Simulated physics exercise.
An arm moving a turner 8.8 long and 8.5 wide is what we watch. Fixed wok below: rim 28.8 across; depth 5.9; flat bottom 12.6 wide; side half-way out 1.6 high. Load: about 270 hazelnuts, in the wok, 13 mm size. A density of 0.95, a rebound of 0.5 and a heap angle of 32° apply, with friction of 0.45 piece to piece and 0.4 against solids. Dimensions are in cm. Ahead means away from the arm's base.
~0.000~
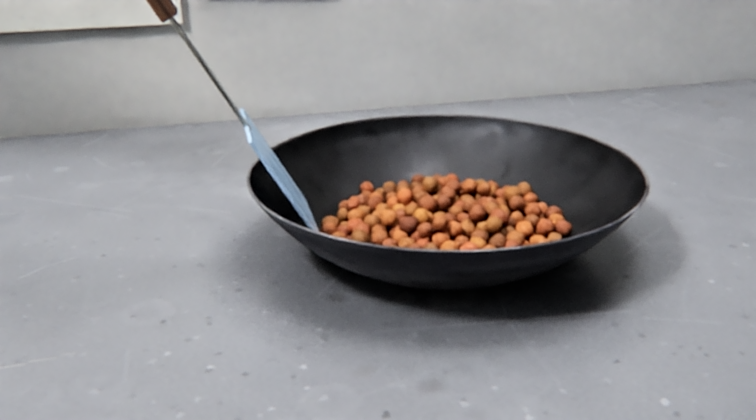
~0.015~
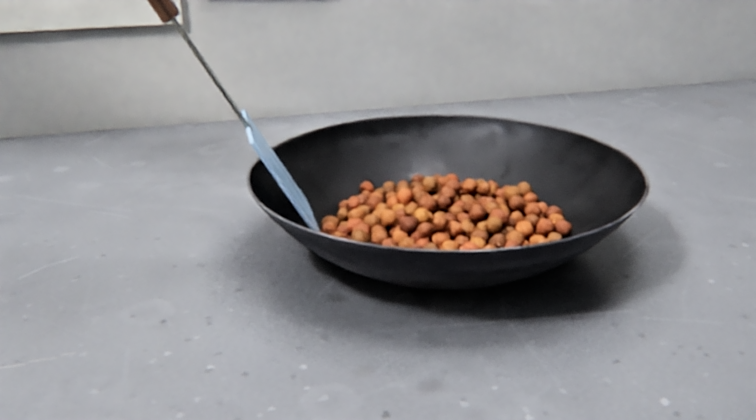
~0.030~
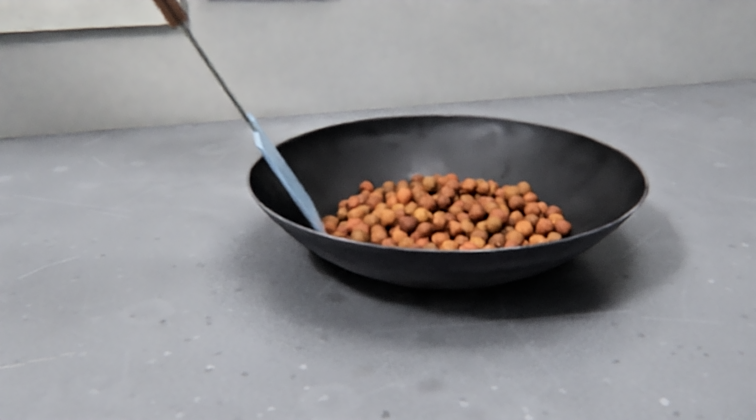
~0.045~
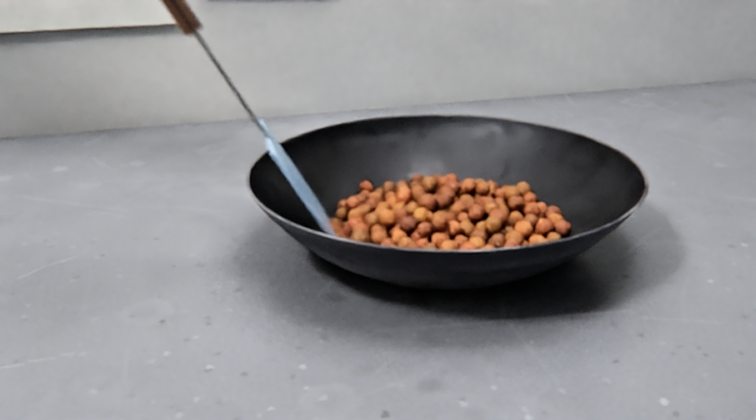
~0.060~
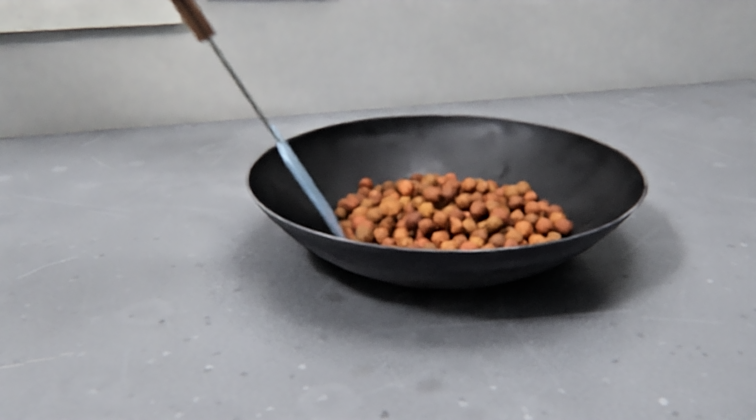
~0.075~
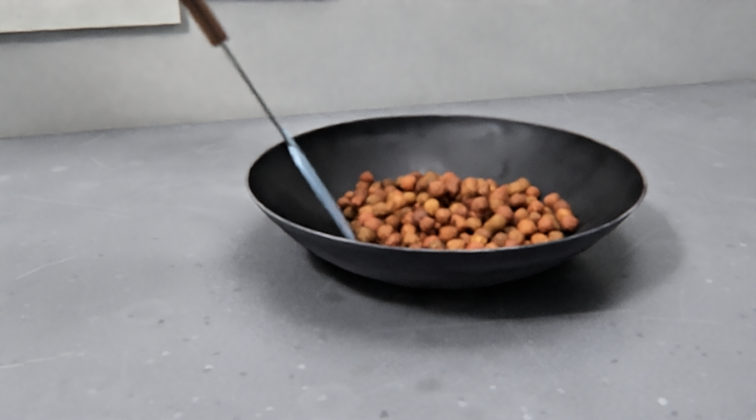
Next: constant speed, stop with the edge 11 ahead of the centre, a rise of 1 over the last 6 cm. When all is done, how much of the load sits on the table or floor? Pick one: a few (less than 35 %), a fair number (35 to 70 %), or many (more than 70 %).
A few, less than 35 %.
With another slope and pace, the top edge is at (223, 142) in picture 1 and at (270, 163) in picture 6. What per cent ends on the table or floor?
Some 25 percent ends up on the table or floor.
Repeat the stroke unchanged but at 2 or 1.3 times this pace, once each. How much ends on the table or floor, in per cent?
Roughly 40 % and roughly 35 %.
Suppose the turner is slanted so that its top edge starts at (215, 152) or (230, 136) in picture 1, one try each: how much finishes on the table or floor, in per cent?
About 20 and 25 per cent.
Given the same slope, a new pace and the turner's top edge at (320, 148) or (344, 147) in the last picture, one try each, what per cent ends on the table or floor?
Respectively, around 40 and 50 per cent.
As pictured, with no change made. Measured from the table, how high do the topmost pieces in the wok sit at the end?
It reaches around 6.5 cm.
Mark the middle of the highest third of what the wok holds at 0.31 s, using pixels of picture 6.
Near (553, 177).
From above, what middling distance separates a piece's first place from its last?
It comes to some 4 cm.
By 0.19 s, sloping 61°, highest piece 4 above the table; 270 in the wok.
By 0.31 s, sloping 61°, highest piece 6 above the table; 270 in the wok.
By 0.57 s, sloping 61°, highest piece 7 above the table; 198 in the wok, 64 on the table or floor, 8 on the blade or in flight.
By 1.62 s, sloping 61°, highest piece 6 above the table; 198 in the wok, 72 on the table or floor.
Final count, 198 in the wok, 72 on the table or floor. That is 27 % on the table or floor.
